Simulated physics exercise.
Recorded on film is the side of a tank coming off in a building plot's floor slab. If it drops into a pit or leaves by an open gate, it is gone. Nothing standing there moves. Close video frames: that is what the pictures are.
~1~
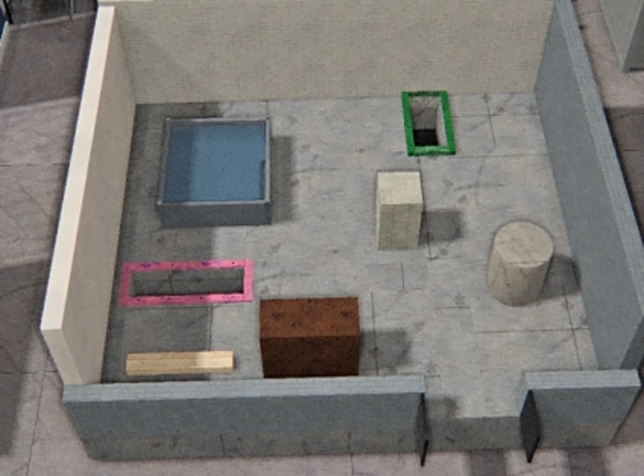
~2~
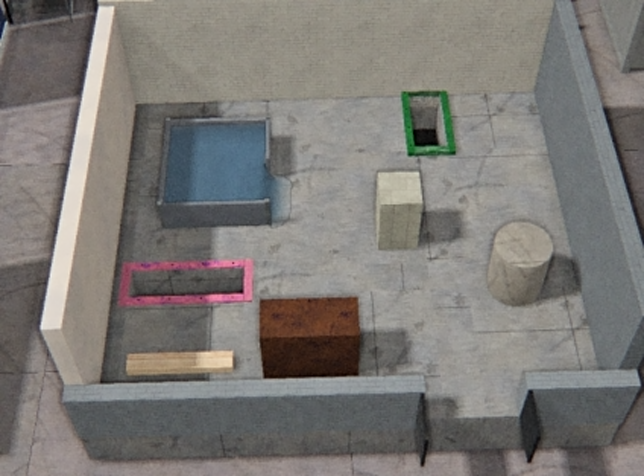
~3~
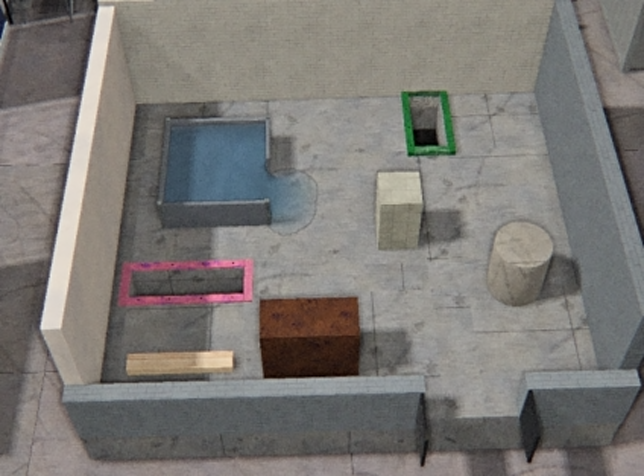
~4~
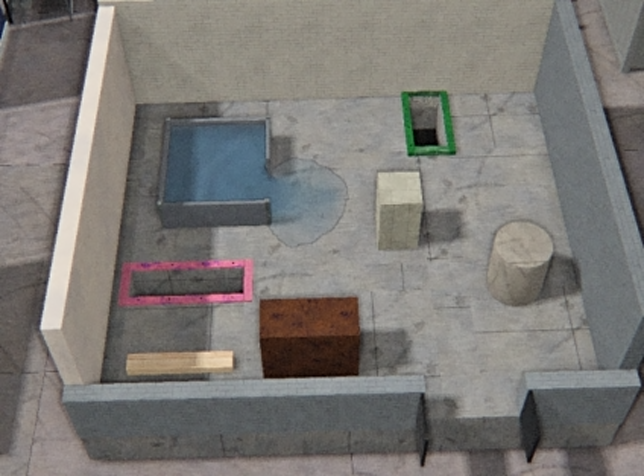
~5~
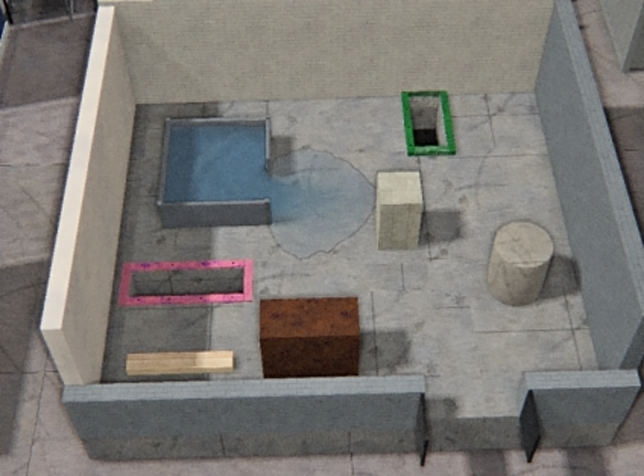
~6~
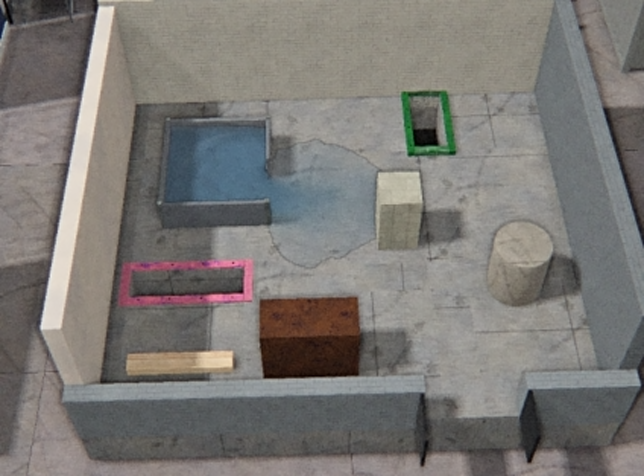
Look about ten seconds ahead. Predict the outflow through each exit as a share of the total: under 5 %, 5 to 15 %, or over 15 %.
Prediction: The gate passes 5 to 15 %; the pink pit passes under 5 %; the green pit passes under 5 %.
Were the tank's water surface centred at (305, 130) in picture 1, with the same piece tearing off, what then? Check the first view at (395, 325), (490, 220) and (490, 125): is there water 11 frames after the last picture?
As listed: Free of water, flooded, free of water.
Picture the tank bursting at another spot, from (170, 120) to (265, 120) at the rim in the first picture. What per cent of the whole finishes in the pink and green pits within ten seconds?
Lab note - share by pit: Pink 12 %, green 6 %.
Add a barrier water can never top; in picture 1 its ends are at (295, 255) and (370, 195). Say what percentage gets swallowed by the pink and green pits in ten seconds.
I'd say pink collects roughly 6 % while green collects roughly 6 %.
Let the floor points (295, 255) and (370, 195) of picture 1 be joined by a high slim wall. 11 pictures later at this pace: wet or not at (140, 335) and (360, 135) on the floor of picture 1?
First spot not reached; second spot swamped.
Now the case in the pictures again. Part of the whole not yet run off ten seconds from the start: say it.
About 88 %.
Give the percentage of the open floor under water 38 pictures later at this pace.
My best guess is some 70 %.
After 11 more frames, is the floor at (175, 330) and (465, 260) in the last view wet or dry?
In that order, the first is spared and the second spared.
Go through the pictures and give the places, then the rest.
In the first frame, the open tank at (216, 163) is whole and still.
In the second frame, water pours out at (267, 196) and has run to (280, 178).
In the third frame, water pours out at (267, 197) and has run to (310, 183).
In the fourth frame, the front is at (340, 188), out from the gap at (267, 197).
In the fifth frame, water pours out at (267, 196) and has run to (371, 193).
In the sixth frame, water pours out at (267, 196) and has run to a hidden place.
A moment on, water covers 20 % of the floor; the gate 0 %, the pink pit 0 %, the green pit 0 %.
Next, water covers 35 % of the floor; the gate 0 %, the pink pit 0 %, the green pit 0 %.
Then, water covers 45 % of the floor; the gate 2 %, the pink pit 0 %, the green pit 0 %.
Later, water covers 70 % of the floor; the gate 6 %, the pink pit 0 %, the green pit 0 %.
In the end, water covers 85 % of the floor; the gate 11 %, the pink pit 0 %, the green pit 0 %.
